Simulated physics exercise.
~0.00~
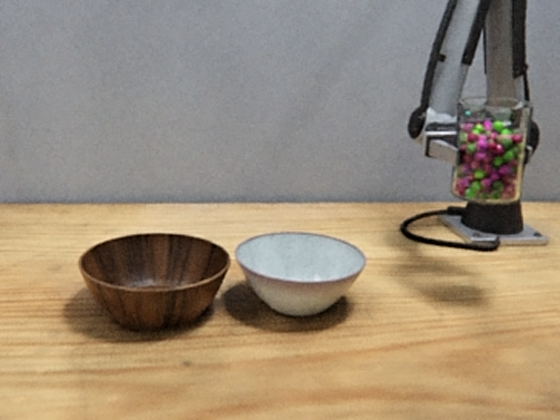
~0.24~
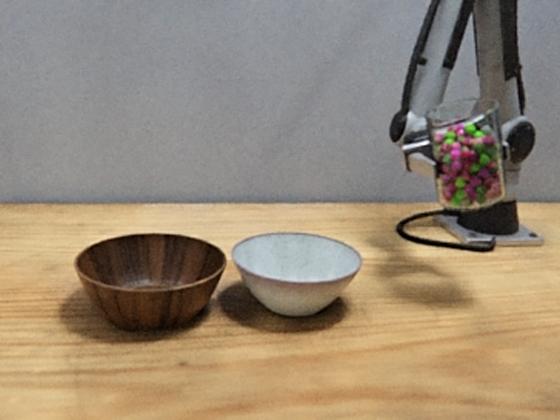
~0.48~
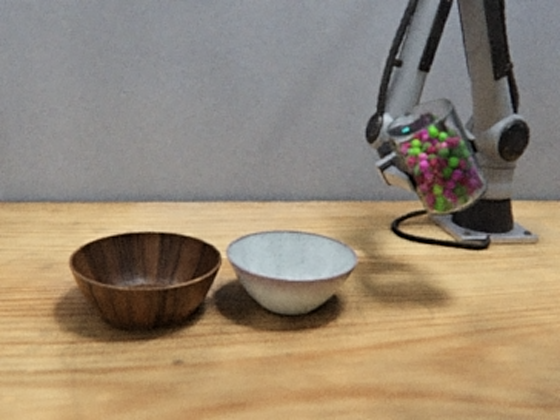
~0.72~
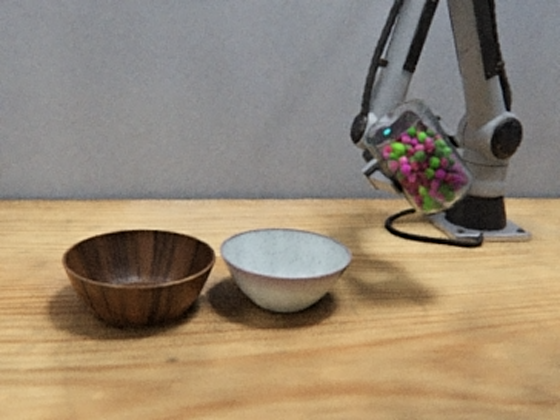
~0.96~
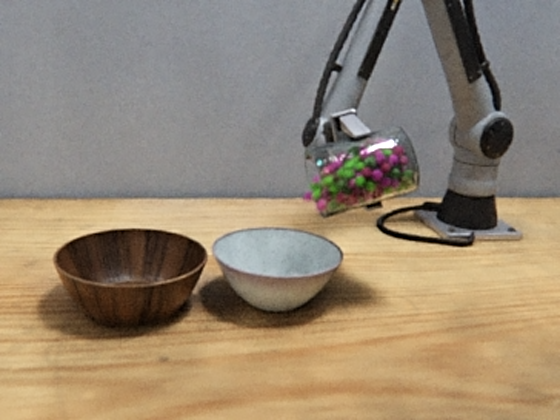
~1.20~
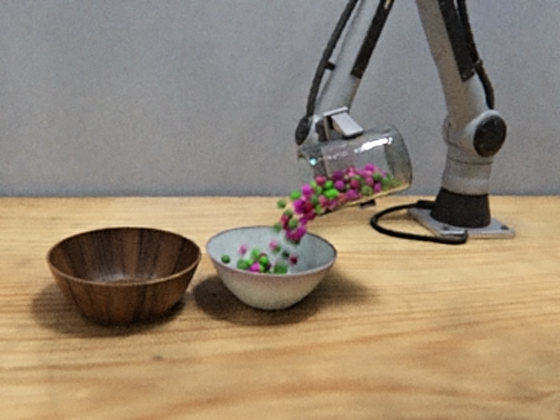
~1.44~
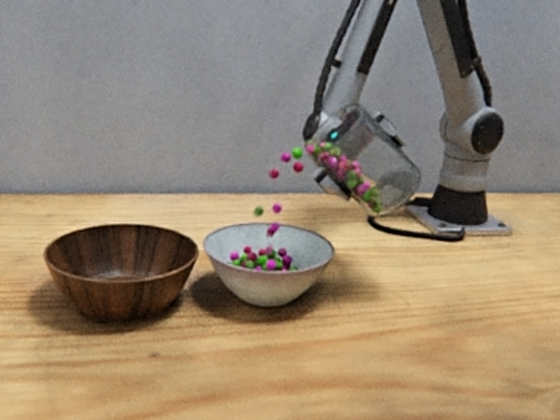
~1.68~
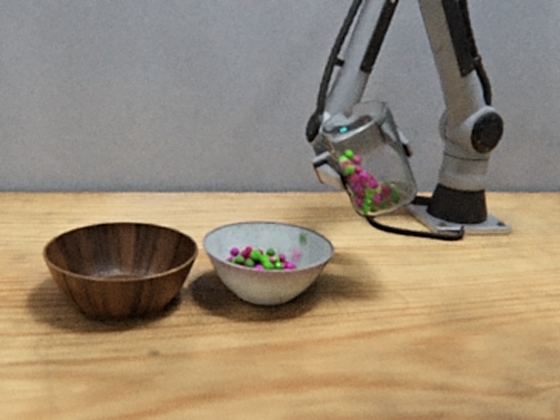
The clip shows a robot arm carrying a clear cup of pink and green sweets left towards a white bowl beside a brown wooden one, tipping many into the white bowl, then tilting the cup back with some sweets still inside.
